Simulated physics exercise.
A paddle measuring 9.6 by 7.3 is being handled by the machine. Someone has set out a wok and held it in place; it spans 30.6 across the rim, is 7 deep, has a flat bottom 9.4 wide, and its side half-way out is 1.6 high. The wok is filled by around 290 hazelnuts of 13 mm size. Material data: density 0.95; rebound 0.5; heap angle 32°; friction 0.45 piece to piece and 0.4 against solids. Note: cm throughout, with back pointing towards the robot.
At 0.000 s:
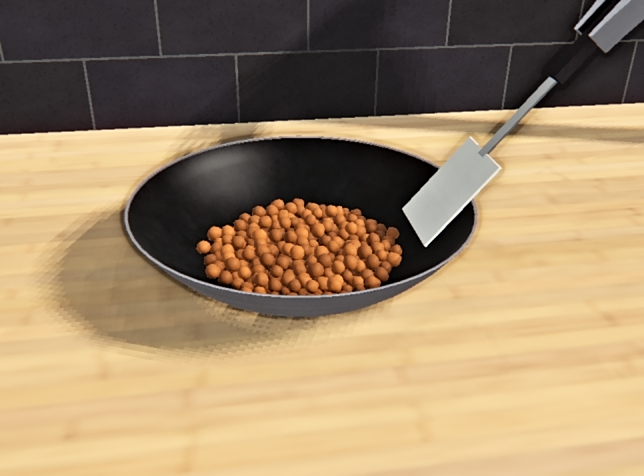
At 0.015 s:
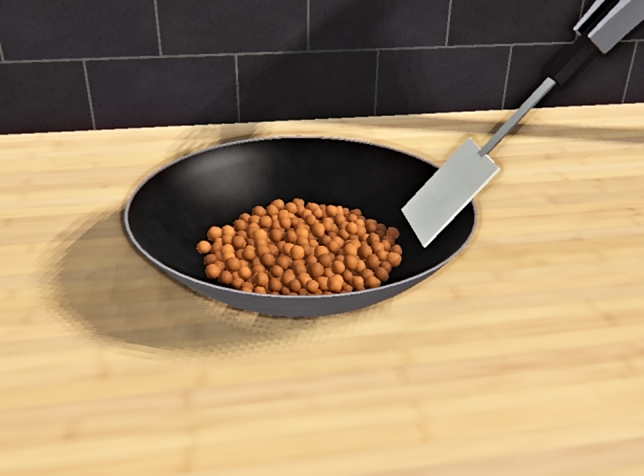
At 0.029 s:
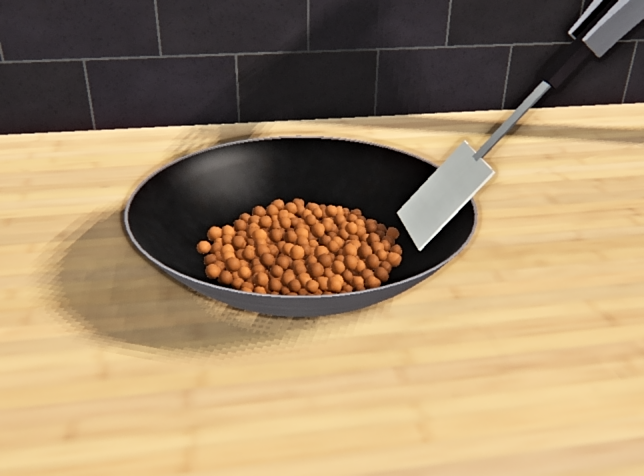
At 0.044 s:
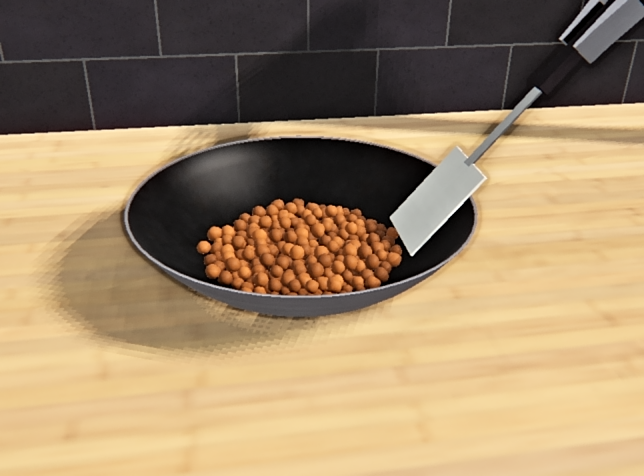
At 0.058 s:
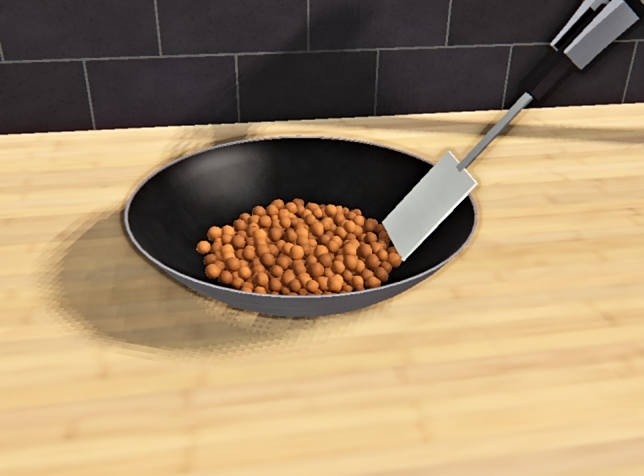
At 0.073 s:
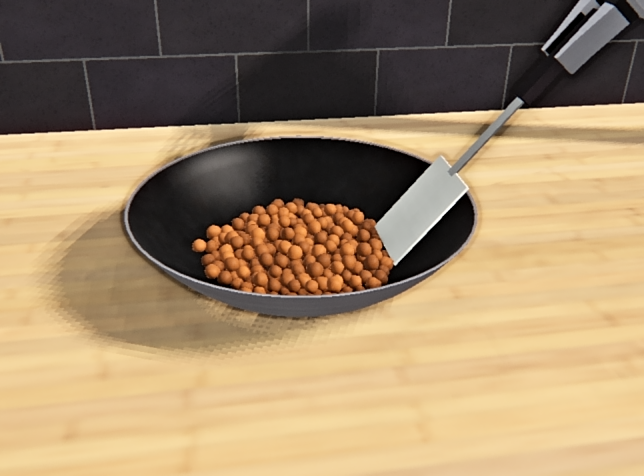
On a light wooden counter, a robot-held metal spatula lowering slightly leftward into a black wok, nudging the edge of piled brown balls.
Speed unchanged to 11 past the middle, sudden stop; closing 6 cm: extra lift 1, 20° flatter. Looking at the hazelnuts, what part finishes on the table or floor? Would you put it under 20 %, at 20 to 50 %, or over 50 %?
I would say under 20 %.
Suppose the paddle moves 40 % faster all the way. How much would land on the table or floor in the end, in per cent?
Estimated share: Some 15 %.
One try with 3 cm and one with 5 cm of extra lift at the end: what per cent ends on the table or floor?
Estimates, in order: 10 % then 15 %.
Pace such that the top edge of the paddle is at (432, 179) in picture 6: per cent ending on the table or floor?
About 25 percent.
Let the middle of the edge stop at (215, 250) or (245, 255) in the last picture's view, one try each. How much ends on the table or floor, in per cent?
About 0 and 0 per cent.
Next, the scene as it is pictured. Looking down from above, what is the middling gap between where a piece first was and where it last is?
Distance: Around 3 cm.
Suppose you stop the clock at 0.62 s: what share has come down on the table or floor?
About 5 per cent.
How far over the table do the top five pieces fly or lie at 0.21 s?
Somewhere near 4 cm, I'd say.
After 0.21 s, sloping 50°, highest piece 4 above the table; 288 in the wok.
After 0.35 s, sloping 45°, highest piece 6 above the table; 288 in the wok.
After 0.62 s, sloping 30°, highest piece 8 above the table; 276 in the wok, 11 on the table or floor, 1 on the blade or in flight.
After 1.67 s, sloping 30°, highest piece 8 above the table; 275 in the wok, 13 on the table or floor.
At rest, 275 in the wok, 13 on the table or floor. That is 5 % on the table or floor.
